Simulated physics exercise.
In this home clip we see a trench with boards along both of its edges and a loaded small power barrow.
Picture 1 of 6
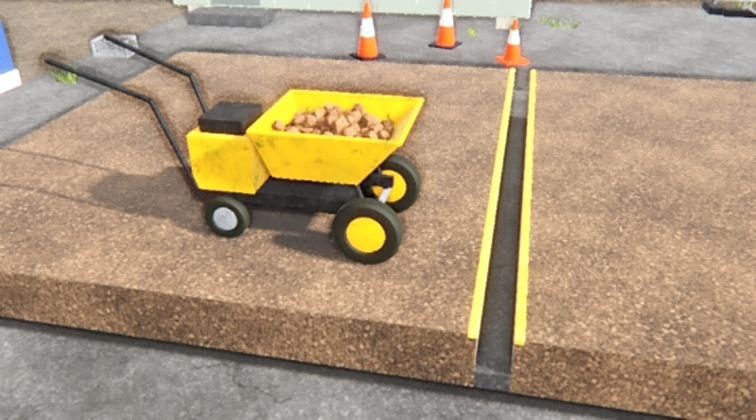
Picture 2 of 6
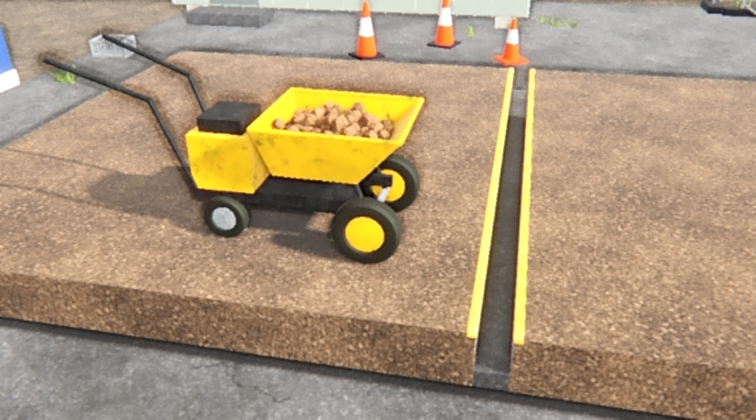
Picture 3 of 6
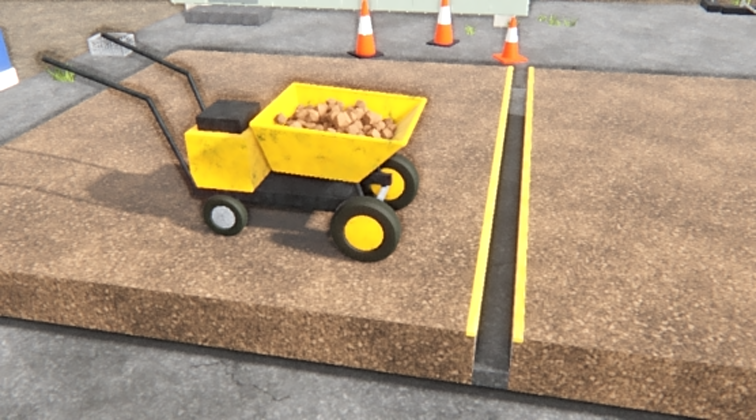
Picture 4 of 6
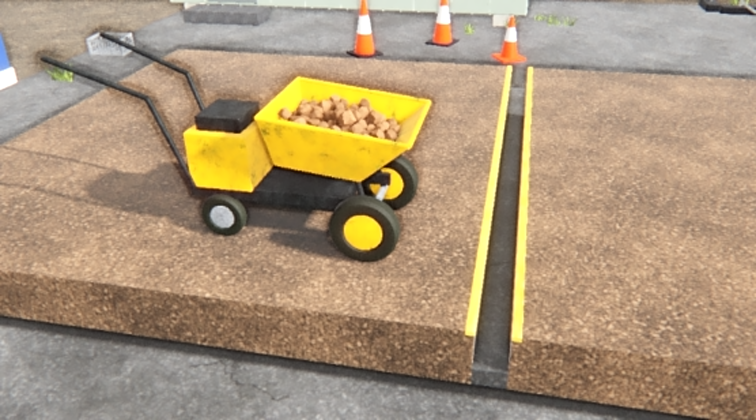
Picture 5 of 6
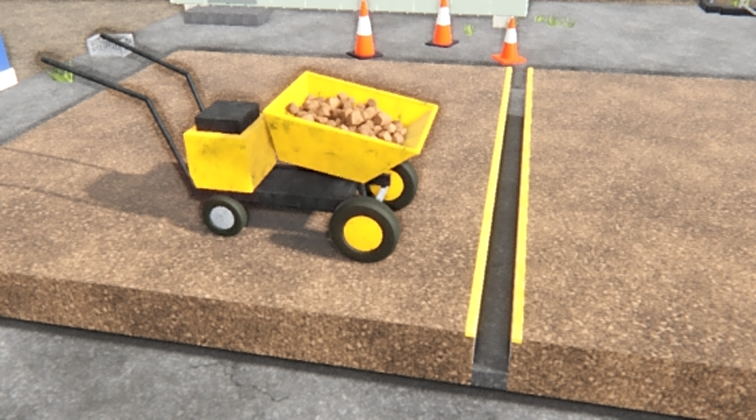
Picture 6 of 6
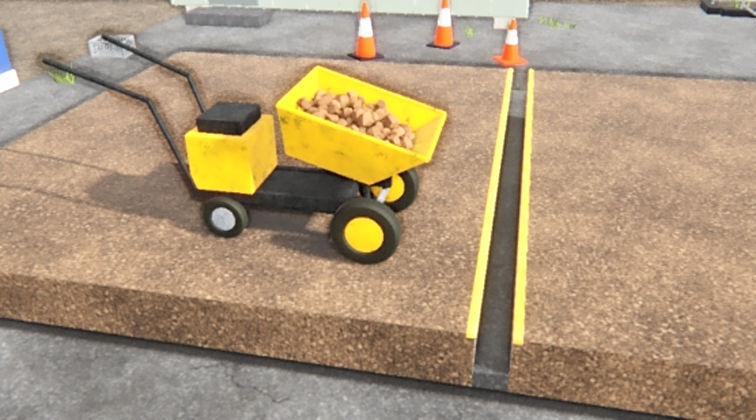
At the start, a small yellow power barrow loaded with brown clay clods stands on brown ground, its skip level, left of a narrow trench edged with yellow boards. The skip then tilts gradually toward the trench, its back rising and front lip dipping, while the wheels stay in place.
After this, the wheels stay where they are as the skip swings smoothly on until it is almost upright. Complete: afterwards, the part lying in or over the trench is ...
... the majority.
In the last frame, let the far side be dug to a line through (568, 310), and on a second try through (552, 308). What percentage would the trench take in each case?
Roughly 100 % and 100 %.
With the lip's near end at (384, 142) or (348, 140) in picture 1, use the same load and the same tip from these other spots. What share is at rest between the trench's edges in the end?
You'd get around 60 in a hundred, then 40 in a hundred.
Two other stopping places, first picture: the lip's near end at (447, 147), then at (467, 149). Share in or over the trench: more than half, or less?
In turn: Under half; not half.
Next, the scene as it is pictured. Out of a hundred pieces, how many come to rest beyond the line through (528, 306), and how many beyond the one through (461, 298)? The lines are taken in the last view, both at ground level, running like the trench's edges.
Result, first then second: 20 %, 90 %.
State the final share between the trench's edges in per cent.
About 65 per cent.
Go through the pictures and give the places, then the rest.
In the first frame, lip of the skip (399, 144), level; top of the load (325, 132), clay clods; first edge of the trench (478, 300); far edge (522, 305), the trench under half as wide as the skip, and about as deep as wide.
In the second frame, lip of the skip (400, 144), level; top of the load (324, 124).
In the third frame, lip of the skip (403, 144), tipped barely; top of the load (326, 121).
In the fourth frame, lip of the skip (409, 147), tipped a little; top of the load (316, 115).
In the fifth frame, lip of the skip (417, 152), tipped a little; top of the load (323, 112).
In the sixth frame, lip of the skip (427, 160), tipped clearly; top of the load (324, 112); first edge of the trench (476, 299); far edge (520, 305).
Just after the last frame, skip tipped steeply; every one in the skip.
A moment on, skip tipped right over; roughly two thirds in the skip; just a few short of the trench; roughly a third in or heaped over the trench; just a few beyond it; just a few falling.
Further on, skip tipped right over; about a tenth in the skip; about a tenth short of the trench; roughly two thirds in or heaped over the trench; roughly a quarter beyond it.
When it is over, skip tipped right over; about a tenth in the skip; about a tenth short of the trench; roughly two thirds in or heaped over the trench; roughly a quarter beyond it.
